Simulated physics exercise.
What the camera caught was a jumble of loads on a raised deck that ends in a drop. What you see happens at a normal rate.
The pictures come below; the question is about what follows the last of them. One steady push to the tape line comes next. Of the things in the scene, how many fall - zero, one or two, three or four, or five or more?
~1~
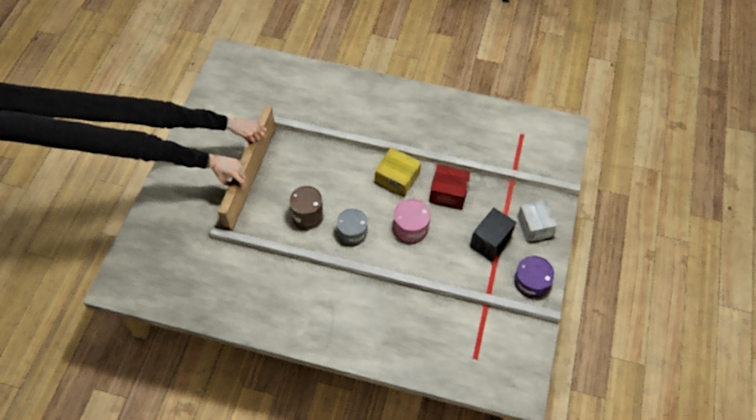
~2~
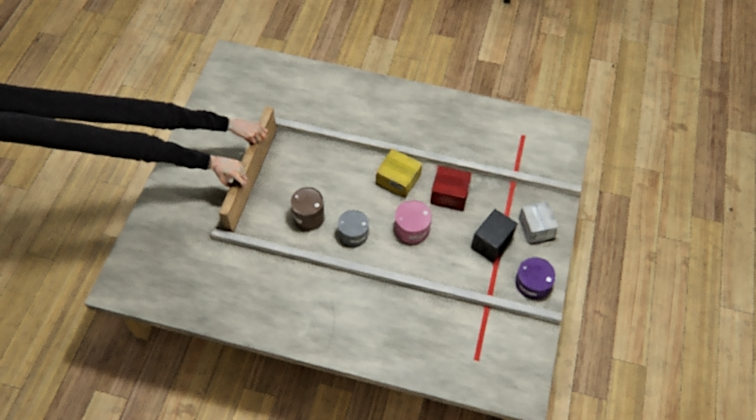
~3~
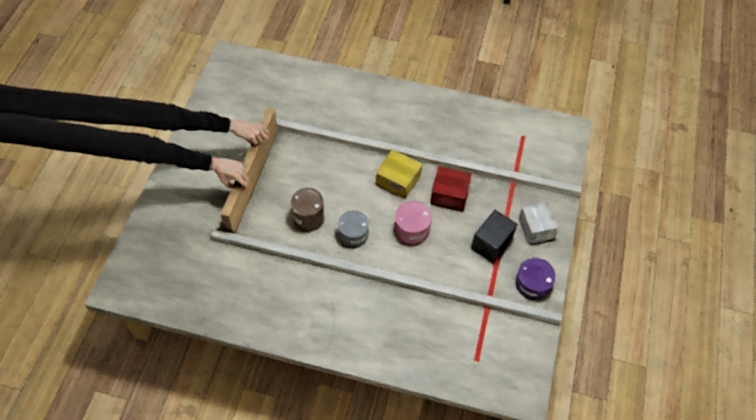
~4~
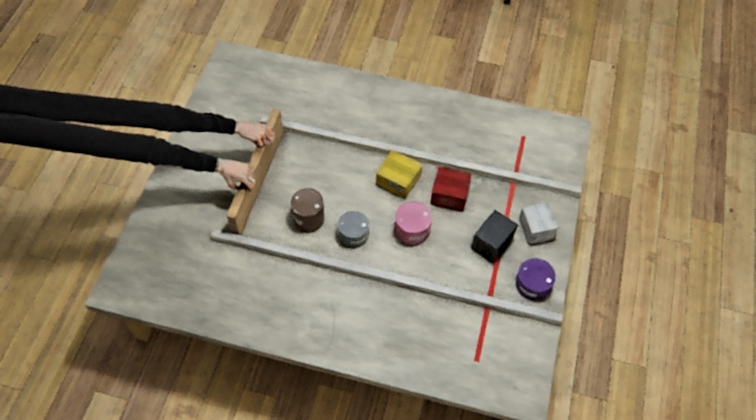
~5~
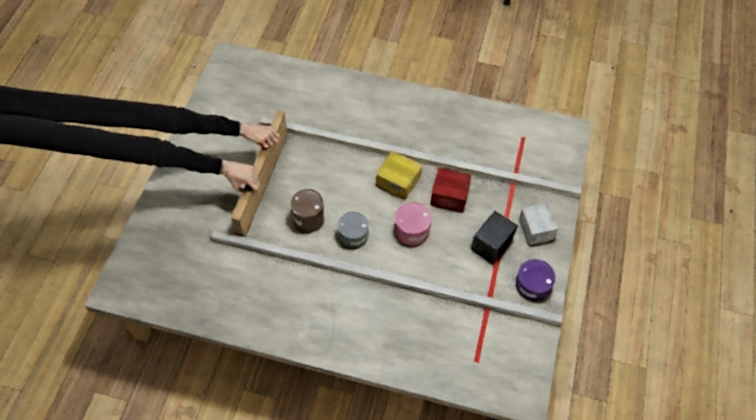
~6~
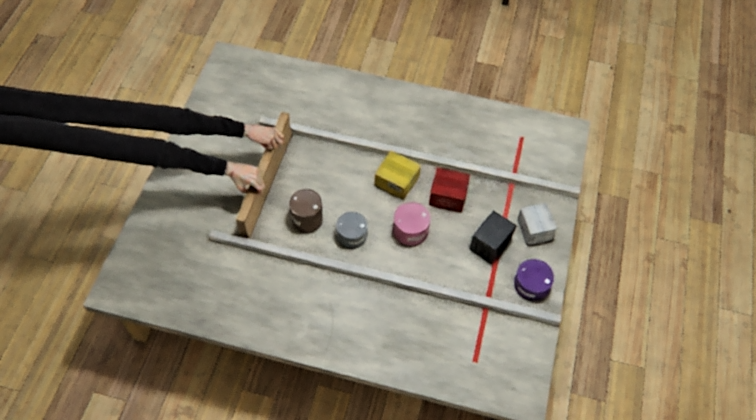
One, maybe two go over.
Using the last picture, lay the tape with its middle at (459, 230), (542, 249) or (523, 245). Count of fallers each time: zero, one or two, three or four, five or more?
Result per tape, in order - none / either three or four / three to four.
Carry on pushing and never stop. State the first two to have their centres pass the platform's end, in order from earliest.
That'd be the white box, followed by the red box.
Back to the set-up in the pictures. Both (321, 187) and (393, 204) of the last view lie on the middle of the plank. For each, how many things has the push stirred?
That makes 2 at the first spot and 5 at the second.
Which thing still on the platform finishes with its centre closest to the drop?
Answer: The red box.
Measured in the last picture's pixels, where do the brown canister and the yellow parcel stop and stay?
Final positions: Near (515, 256); near (527, 200).
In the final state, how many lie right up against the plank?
The count comes out at 4.
Soon after, none off yet; purple canister at rest near (534, 280); white box at rest near (537, 224); black crate at rest near (493, 237).
After that, none off yet; purple canister at rest near (534, 280); white box displaced a little near (547, 228); black crate displaced a little near (503, 236).
In the end, the number that fall off is one or two; gone, white box.
